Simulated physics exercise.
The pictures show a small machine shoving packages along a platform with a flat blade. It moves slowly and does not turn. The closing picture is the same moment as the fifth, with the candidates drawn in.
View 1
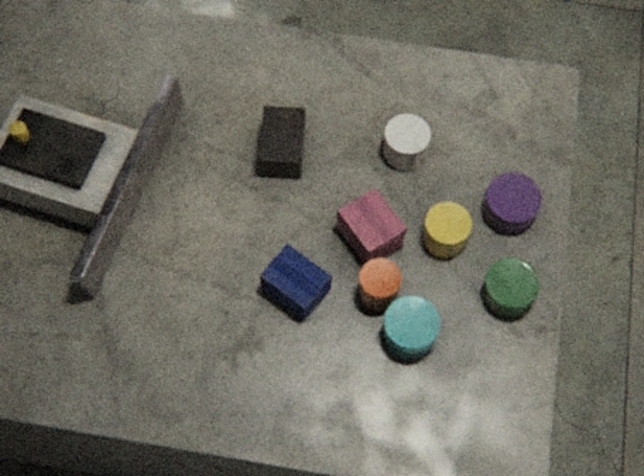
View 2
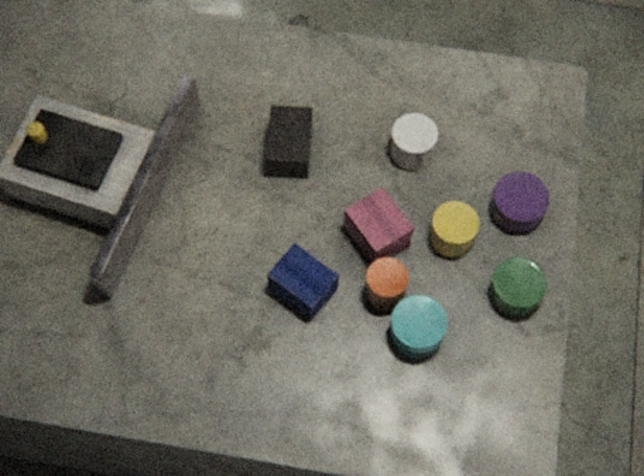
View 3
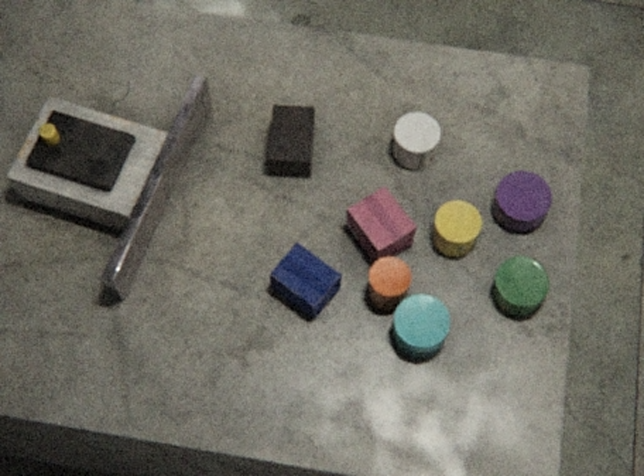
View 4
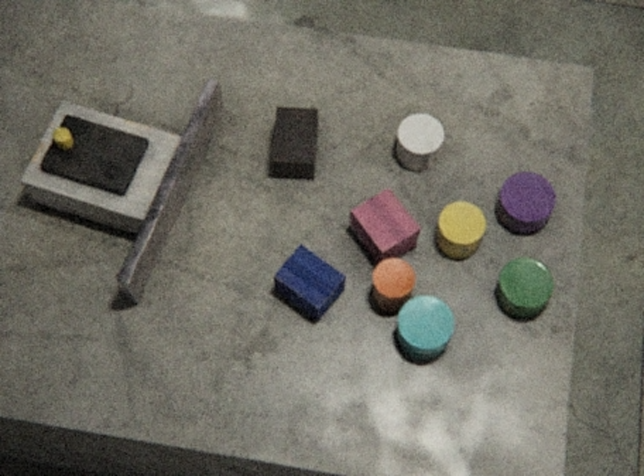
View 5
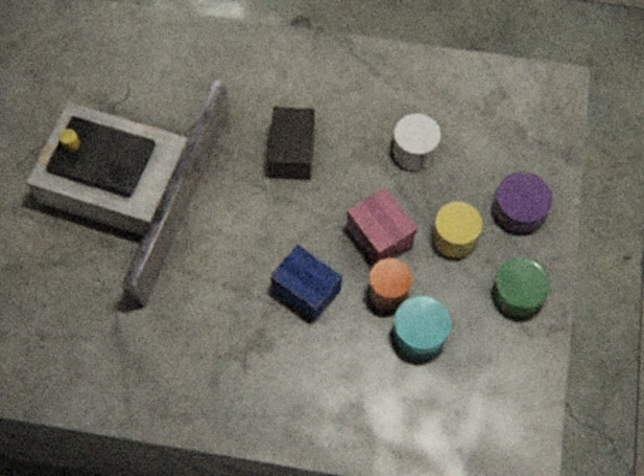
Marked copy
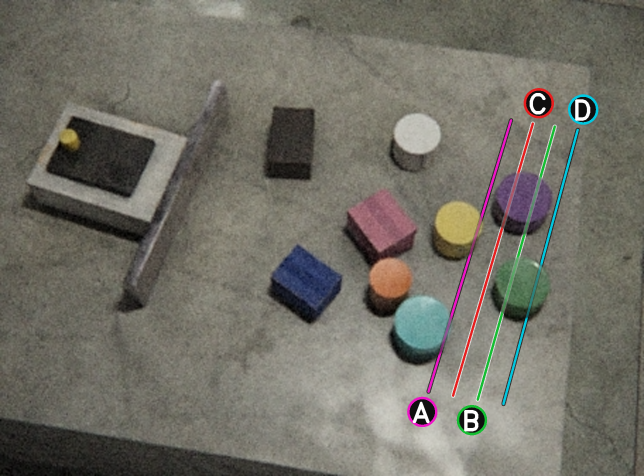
A worn grey concrete platform is seen from high above, its right and lower edges in view. A pale machine with a dark top, a yellow knob and a long slanted blade sits at left, with black, blue and pink blocks near the middle and white, yellow, purple, orange, turquoise and green cylinders toward the right. The machine creeps rightward without turning, touching nothing, while the camera shifts slightly.
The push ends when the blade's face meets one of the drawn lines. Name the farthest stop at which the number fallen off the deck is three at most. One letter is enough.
It can go as far as C.
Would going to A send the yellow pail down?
No.
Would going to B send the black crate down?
No.
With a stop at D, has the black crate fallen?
Yes.
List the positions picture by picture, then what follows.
Black crate (283, 143); turquoise pail (411, 327); purple pail (512, 203), in the first picture.
Robot (75, 150); yellow pail (454, 230), in the second picture.
Robot (88, 152); green pail (520, 287), in the third picture.
Robot (101, 155); orange pail (393, 285), in the fourth picture.
Robot (108, 157); black crate (292, 143); turquoise pail (421, 327); purple pail (522, 203), in the fifth picture.
On the marked copy, A at (472, 248); B at (519, 255); C at (495, 251); D at (543, 258).
With C. Early on, robot (220, 174); black crate (343, 153); green pail (520, 288).
Further on, robot (334, 191); white pail (501, 162); yellow pail (483, 226).
At the end, robot (424, 204); purple pail over the edge; white pail (584, 148); one fallen.
As for the rest, A is within the limit but short; B drops five; D drops seven.
